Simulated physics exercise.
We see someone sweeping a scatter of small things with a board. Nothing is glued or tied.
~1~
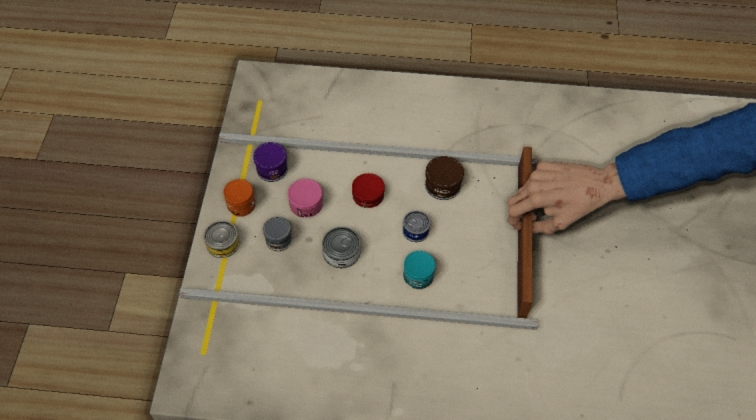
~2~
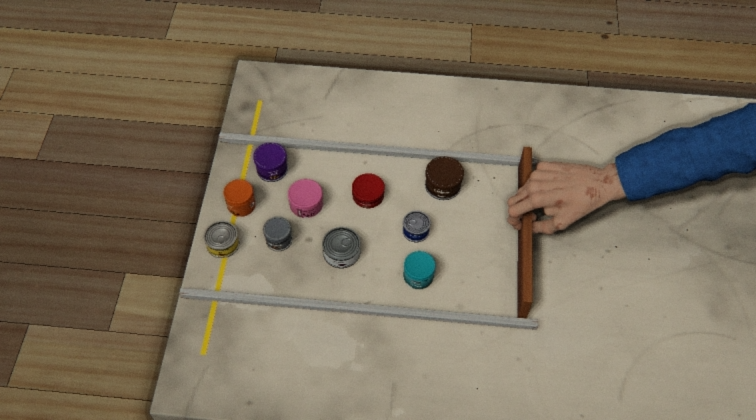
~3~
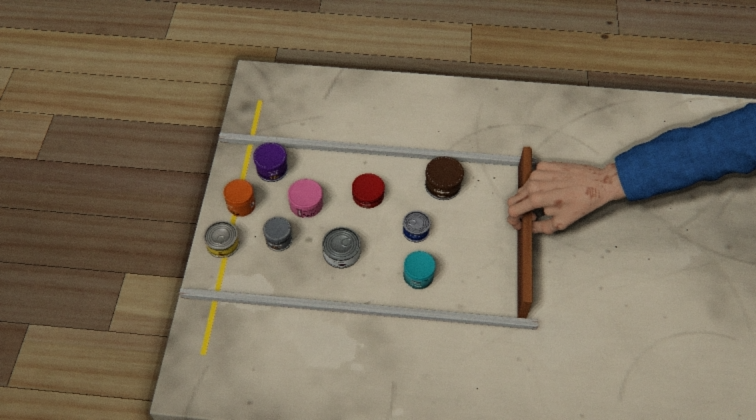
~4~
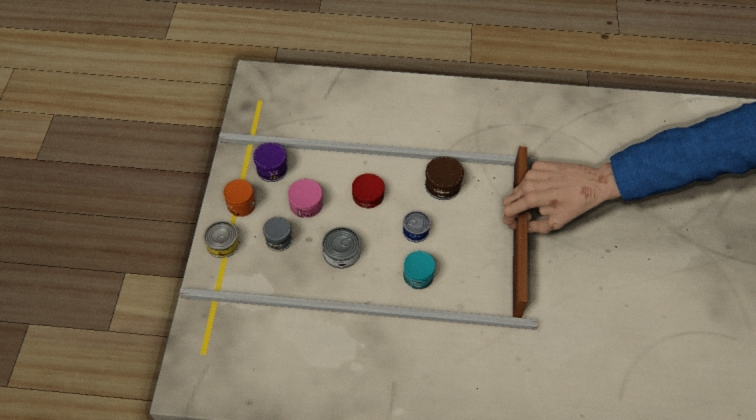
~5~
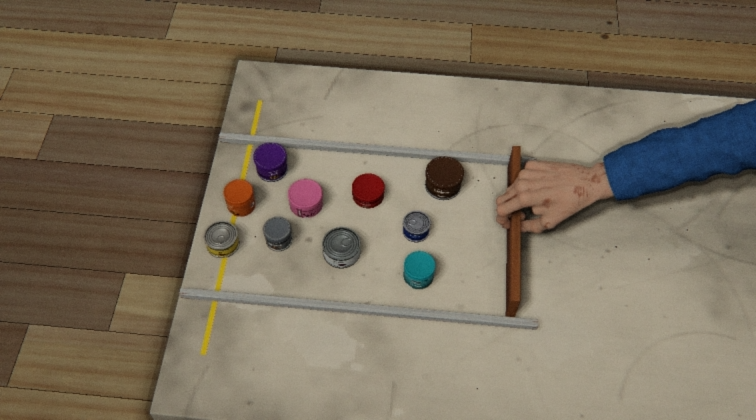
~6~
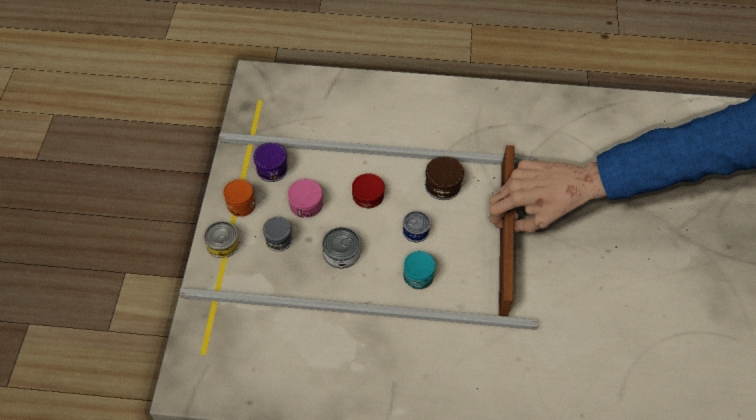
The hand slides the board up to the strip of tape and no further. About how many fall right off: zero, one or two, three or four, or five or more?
In the end the number that fall off is five or more.
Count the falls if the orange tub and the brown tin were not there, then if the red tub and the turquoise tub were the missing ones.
Fallen: 3, and 4 in the other try.
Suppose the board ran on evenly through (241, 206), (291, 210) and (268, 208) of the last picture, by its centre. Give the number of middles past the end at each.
Past the end: 5, 0 and 1.
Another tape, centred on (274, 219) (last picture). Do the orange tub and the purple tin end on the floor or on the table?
The orange tub goes over; the purple tin does not fall.
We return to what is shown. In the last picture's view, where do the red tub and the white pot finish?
The red tub stops around (223, 186); the white pot around (206, 236).
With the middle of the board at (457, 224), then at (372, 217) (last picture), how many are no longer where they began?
1 and 5.
Early on, none off yet; yellow tin at rest near (222, 239); orange tub at rest near (240, 198); purple tin at rest near (271, 162).
Finally, the number that fall off is five or more; lost, pink tub, grey pot, purple tin, orange tub and yellow tin.
